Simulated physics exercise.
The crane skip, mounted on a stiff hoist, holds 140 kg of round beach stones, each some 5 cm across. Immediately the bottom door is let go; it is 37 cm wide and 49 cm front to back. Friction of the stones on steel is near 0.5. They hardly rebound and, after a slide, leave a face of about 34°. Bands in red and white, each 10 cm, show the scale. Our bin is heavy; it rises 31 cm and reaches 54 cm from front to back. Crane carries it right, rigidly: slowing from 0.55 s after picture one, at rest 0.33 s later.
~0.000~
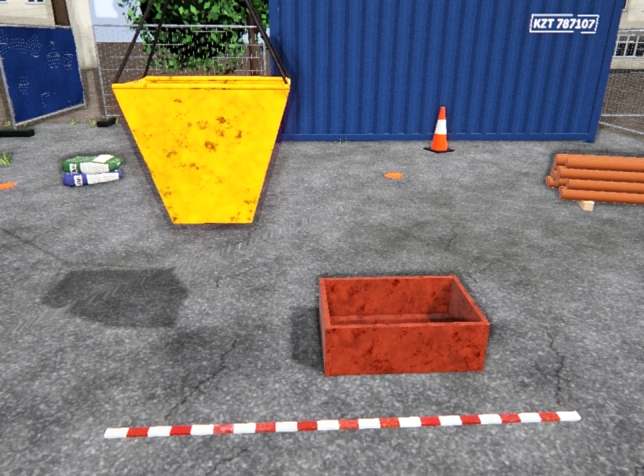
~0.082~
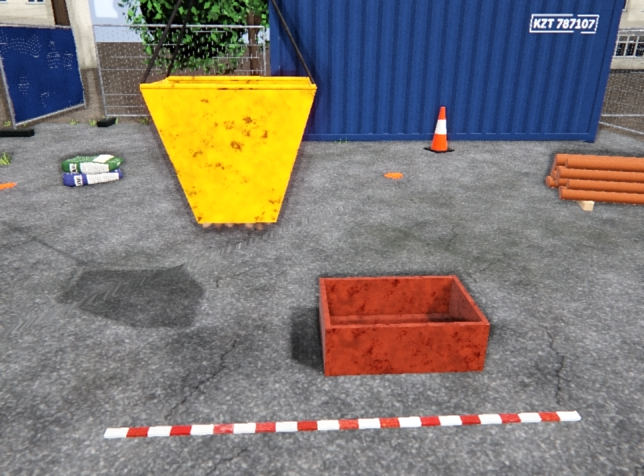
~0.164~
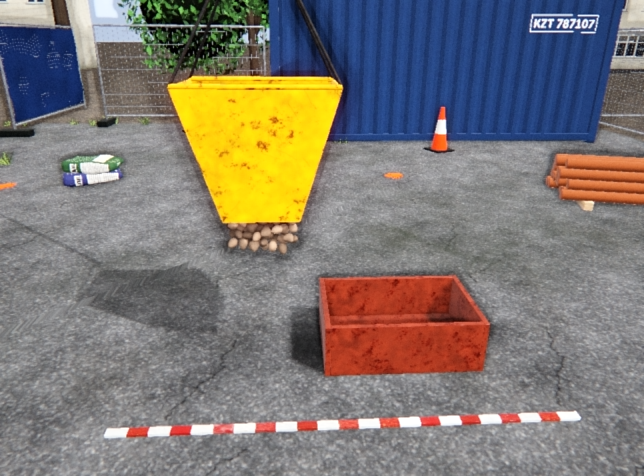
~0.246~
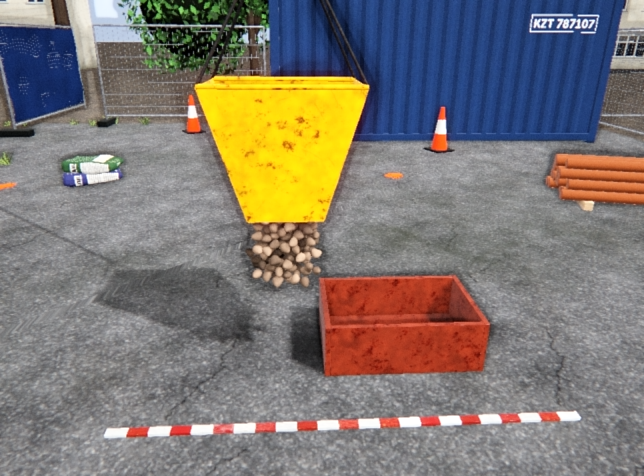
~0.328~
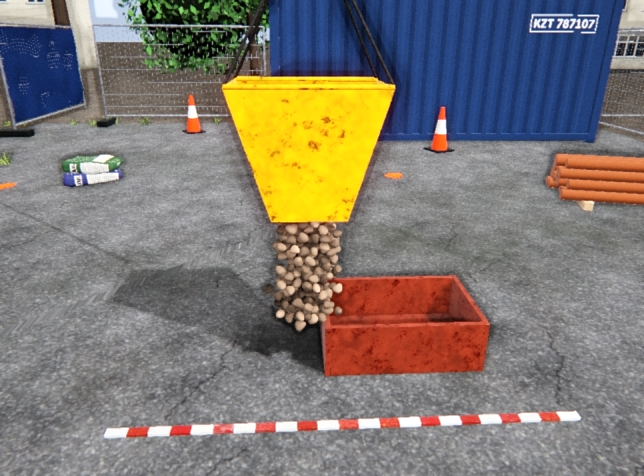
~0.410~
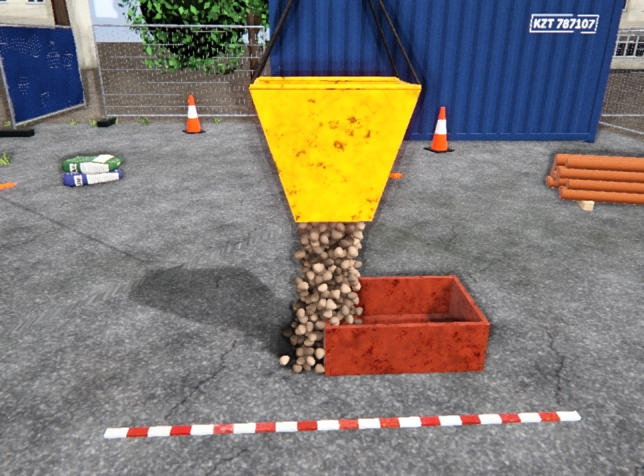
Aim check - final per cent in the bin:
75 percent.
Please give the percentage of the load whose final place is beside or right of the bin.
Around 0 per cent of it.
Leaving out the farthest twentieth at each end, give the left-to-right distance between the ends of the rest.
The stretch runs about 120 cm.
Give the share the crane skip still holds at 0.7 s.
Still inside: Roughly 0 percent.
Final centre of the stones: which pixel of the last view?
Middle of load approx at pixel (379, 329).
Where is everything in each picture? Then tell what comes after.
The outlet is at (212, 213); nothing has dropped yet, in the first frame.
The outlet is at (237, 213); 6 % is out, in the second frame.
Outlet at (261, 212), the stream shows down to (269, 233); 80 % still inside, in the third frame.
Outlet at (285, 212), the stream shows down to (290, 265); 62 % still inside, in the fourth frame.
Outlet at (310, 212), the stream shows down to (304, 298); 41 % still inside, in the fifth frame.
Outlet at (334, 211), the stream shows down to (330, 293); 20 % still inside, in the sixth frame.
After 0.7 s, 0 % in the crane skip, 24 % falling or lying left of the bin, 75 % falling or lying in the bin, 1 % falling or lying beside or right of the bin; the stones farthest right are at (459, 329).
After 1.1 s, 0 % in the crane skip, 24 % falling or lying left of the bin, 75 % falling or lying in the bin, 2 % falling or lying beside or right of the bin; the stones farthest right are at (472, 335).
After 1.7 s, 0 % in the crane skip, 24 % falling or lying left of the bin, 75 % falling or lying in the bin, 2 % falling or lying beside or right of the bin; the stones farthest right are at (485, 335).
After 2.6 s, 0 % in the crane skip, 24 % falling or lying left of the bin, 75 % falling or lying in the bin, 2 % falling or lying beside or right of the bin; the stones farthest right are at (485, 335).
After 4.5 s, 0 % in the crane skip, 24 % left of the bin, 75 % in the bin, 2 % beside or right of the bin; the stones farthest right are at (485, 335).
